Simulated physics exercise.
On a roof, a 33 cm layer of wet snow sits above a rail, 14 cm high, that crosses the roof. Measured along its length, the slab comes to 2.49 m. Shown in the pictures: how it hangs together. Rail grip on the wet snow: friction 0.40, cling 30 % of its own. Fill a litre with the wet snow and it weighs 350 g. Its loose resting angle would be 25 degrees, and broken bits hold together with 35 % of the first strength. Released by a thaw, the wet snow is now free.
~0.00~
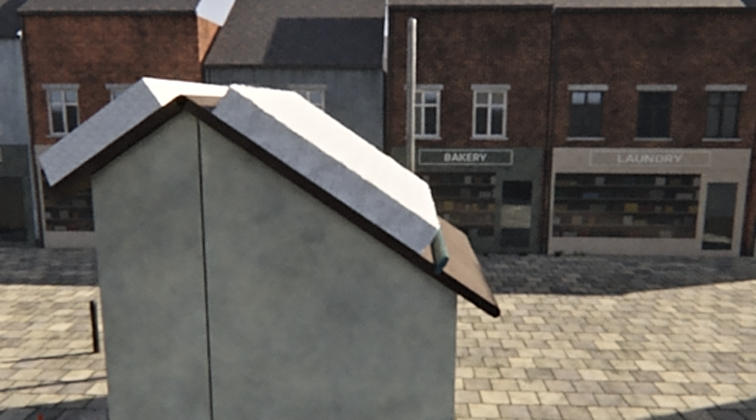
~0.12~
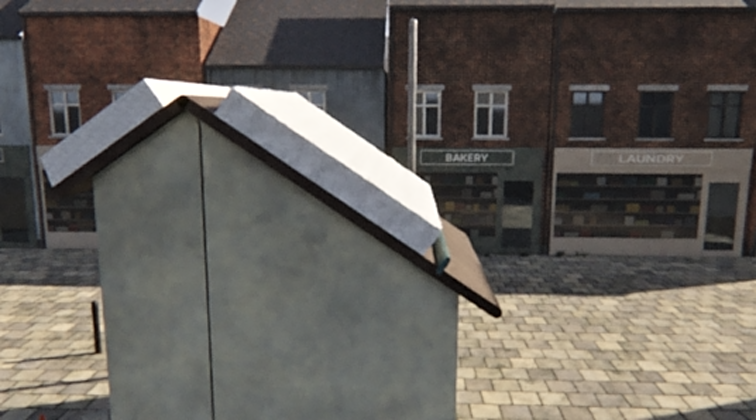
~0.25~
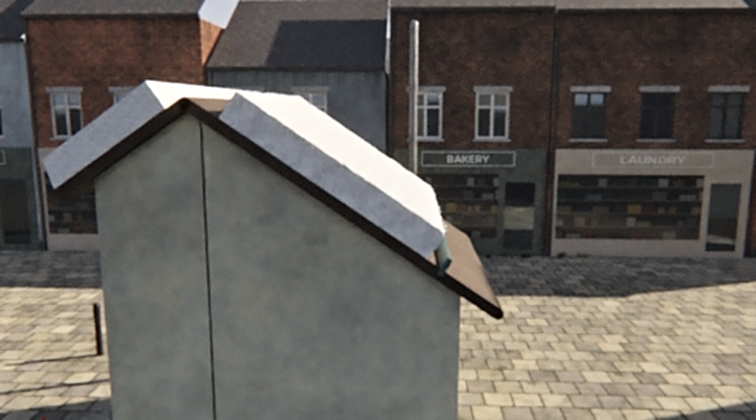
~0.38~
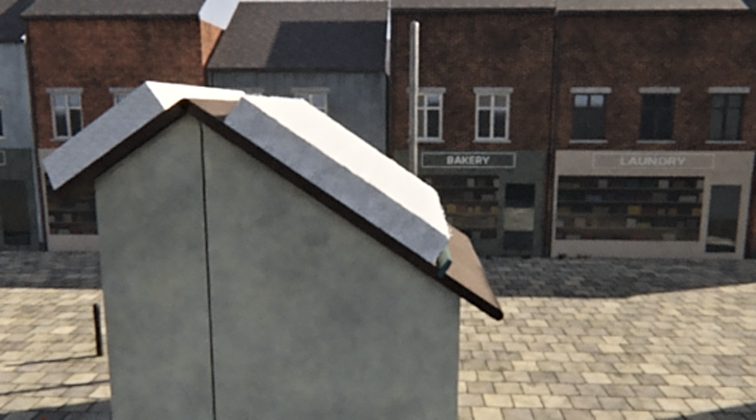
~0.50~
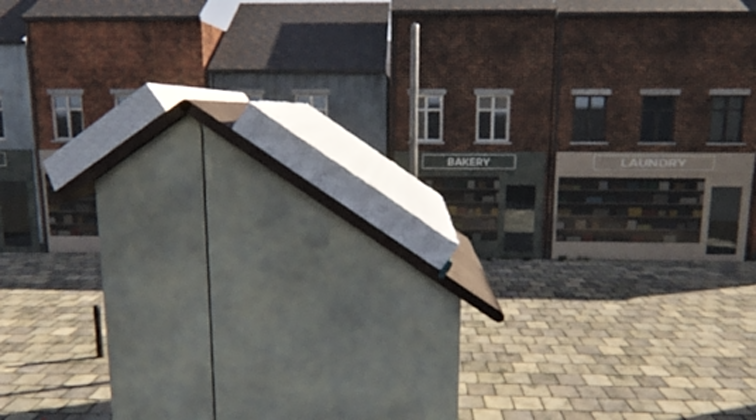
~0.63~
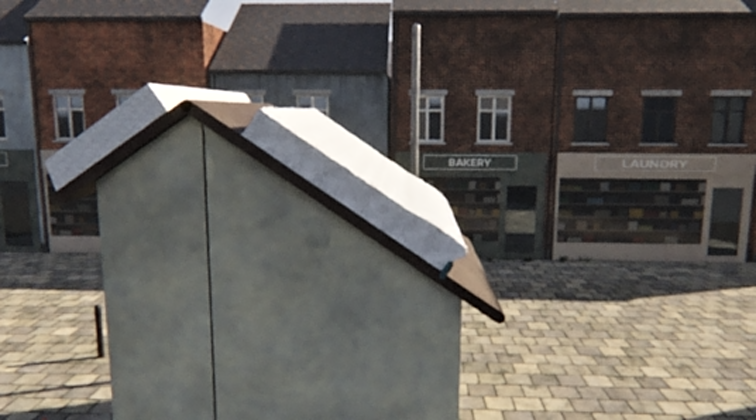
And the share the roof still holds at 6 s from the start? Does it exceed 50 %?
Yes.
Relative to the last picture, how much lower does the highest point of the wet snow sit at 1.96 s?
The gap comes to about 0.4 metres.
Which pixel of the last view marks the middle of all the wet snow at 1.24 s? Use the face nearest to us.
Near (391, 217).
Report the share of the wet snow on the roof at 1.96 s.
Close to 80 percent.
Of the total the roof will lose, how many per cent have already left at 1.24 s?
10 per cent.
After 1.24 s, 98 % of the snow is on the roof.
After 1.96 s, 82 % of the snow is on the roof.
After 2.68 s, 73 % of the snow is on the roof.
After 3.40 s, 67 % of the snow is on the roof.
After 6.00 s, at the end, 63 % of the snow is on the roof.
